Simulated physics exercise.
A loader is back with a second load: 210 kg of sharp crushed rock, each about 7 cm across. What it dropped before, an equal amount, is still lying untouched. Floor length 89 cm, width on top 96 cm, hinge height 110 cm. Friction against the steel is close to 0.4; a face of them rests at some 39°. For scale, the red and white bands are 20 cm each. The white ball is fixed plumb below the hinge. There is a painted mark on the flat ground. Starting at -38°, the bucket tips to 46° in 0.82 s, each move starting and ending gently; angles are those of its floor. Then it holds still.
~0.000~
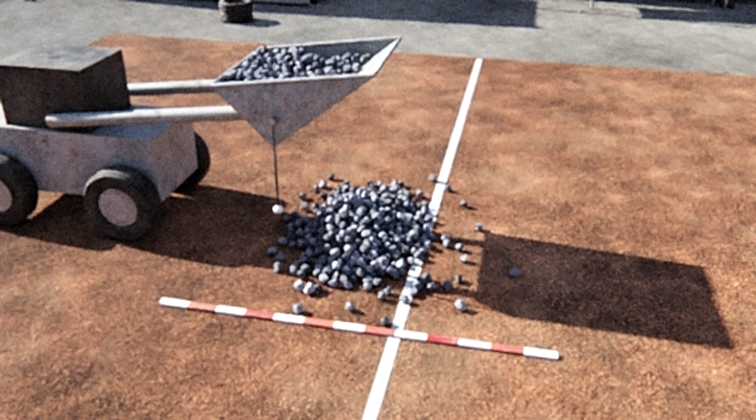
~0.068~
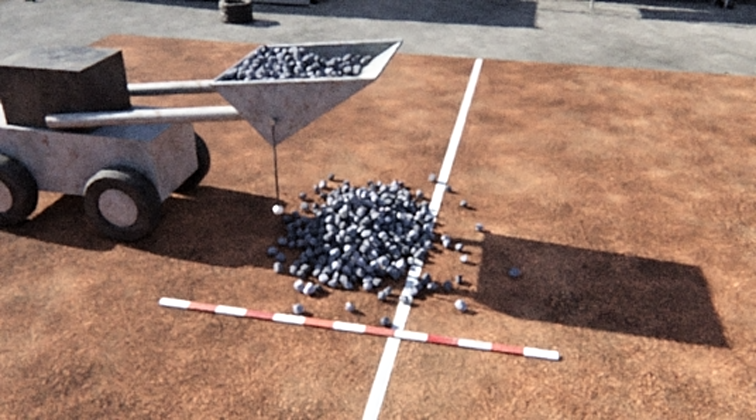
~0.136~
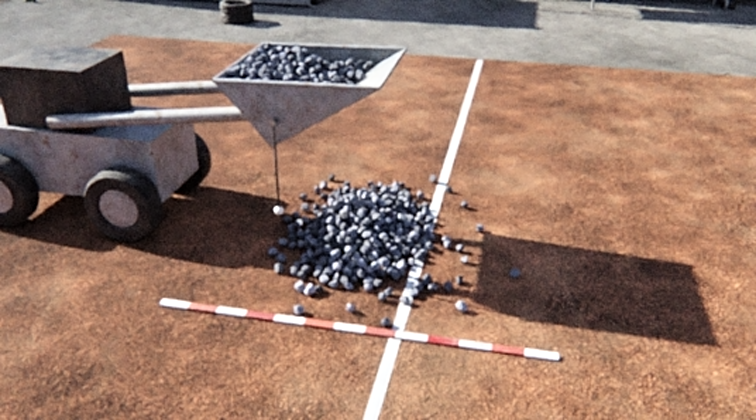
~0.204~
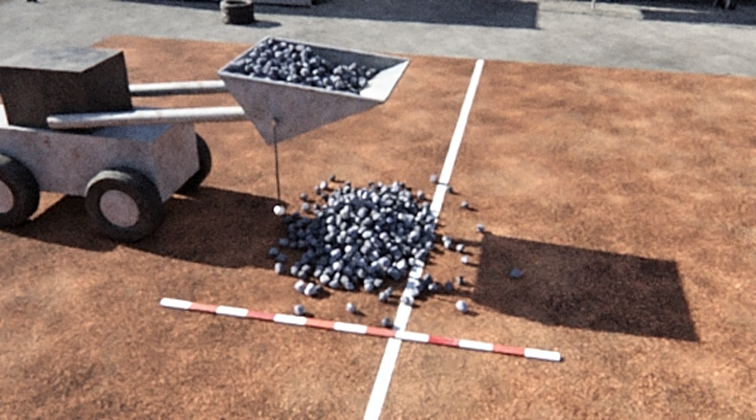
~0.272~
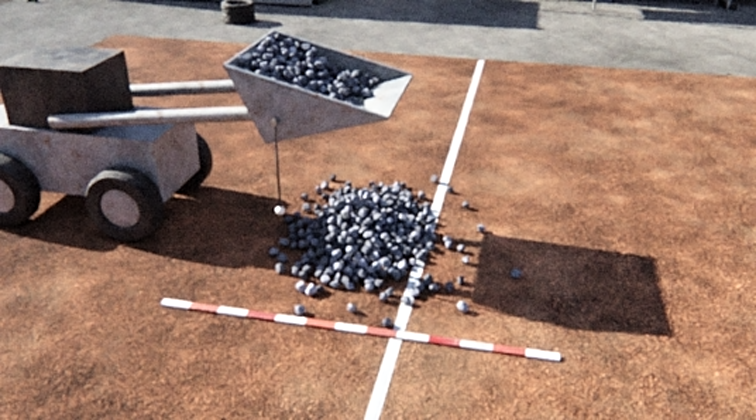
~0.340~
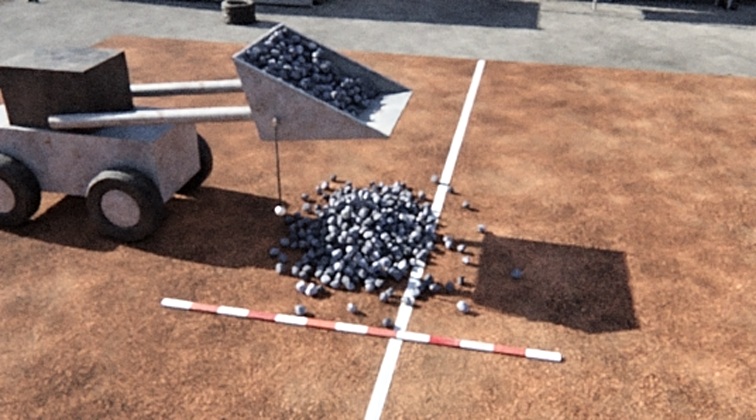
A metal bucket full of dark stones tilts forward on its arms, above a stone pile.
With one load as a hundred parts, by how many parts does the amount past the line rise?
Some 40 per cent is added.
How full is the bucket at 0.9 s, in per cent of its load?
Roughly 85 per cent is still inside.
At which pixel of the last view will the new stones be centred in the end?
Their middle is at about (413, 229).
After 0.6 s the floor is at 33°; in per cent of one load, 100 in the bucket, 96 short of the line, 4 past the line; the foremost stones are at (471, 259).
After 0.9 s the floor is at 46°; in per cent of one load, 83 in the bucket, 113 short of the line, 4 past the line; the foremost stones are at (471, 259).
After 1.3 s the floor is at 46°; in per cent of one load, 12 in the bucket, 172 short of the line, 15 past the line; the foremost stones are at (473, 255).
After 3.7 s the floor is at 46°; in per cent of one load, 0 in the bucket, 156 short of the line, 44 past the line; the foremost stones are at (537, 262). Net gain past the line, 40.
